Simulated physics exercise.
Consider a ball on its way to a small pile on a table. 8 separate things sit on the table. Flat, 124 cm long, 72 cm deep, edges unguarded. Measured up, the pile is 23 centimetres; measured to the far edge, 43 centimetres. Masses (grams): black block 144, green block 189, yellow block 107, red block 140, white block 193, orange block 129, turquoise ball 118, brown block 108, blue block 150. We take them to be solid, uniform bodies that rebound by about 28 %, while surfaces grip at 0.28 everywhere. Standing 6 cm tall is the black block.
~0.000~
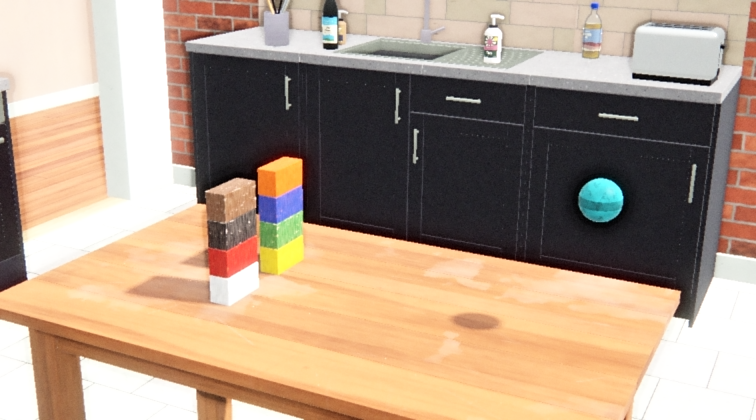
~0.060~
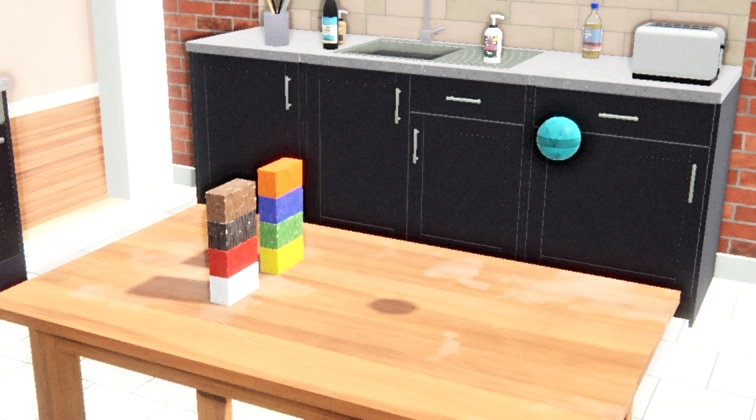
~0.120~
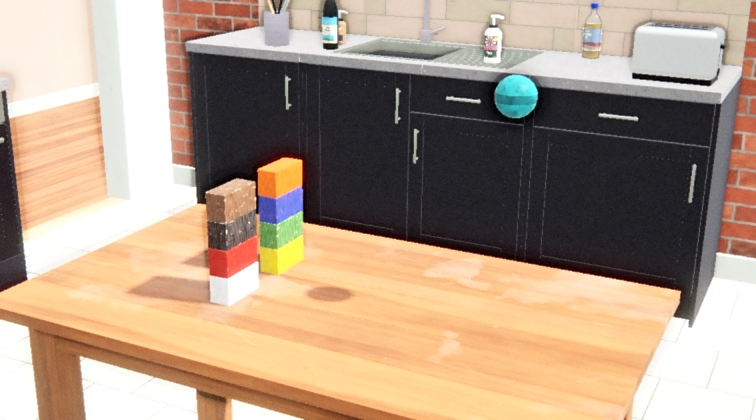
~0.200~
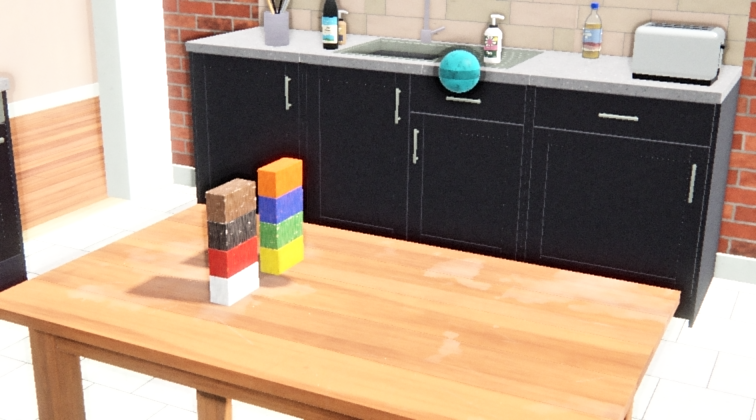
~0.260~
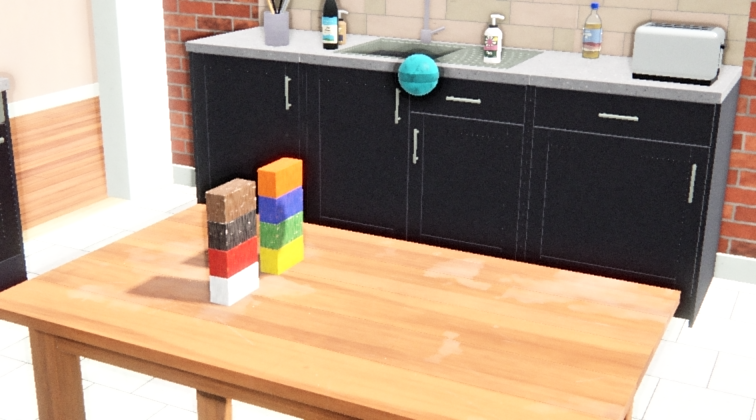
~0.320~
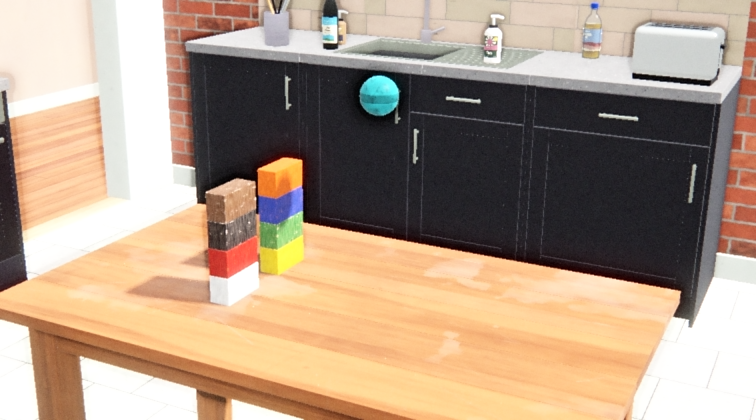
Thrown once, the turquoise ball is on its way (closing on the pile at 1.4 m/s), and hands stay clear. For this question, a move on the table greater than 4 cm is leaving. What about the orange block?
It will not remain at its starting spot.
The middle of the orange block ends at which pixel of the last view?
Around (169, 229).
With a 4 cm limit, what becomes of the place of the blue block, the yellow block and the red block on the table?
In short, the blue block leaves its position, the yellow block stays close to home, the red block stays close to home.
By 0.52 s, turquoise ball near (318, 243); orange block tilted 7° near (257, 176); blue block tilted 7°.
By 0.72 s, turquoise ball near (333, 247); orange block on its side near (204, 232); blue block on its side.
When it is over (1.4 s), lying over on the table, orange block and blue block; the other 6 within 4 cm of the start. End places, in pixels of the last picture, orange block near (169, 229).
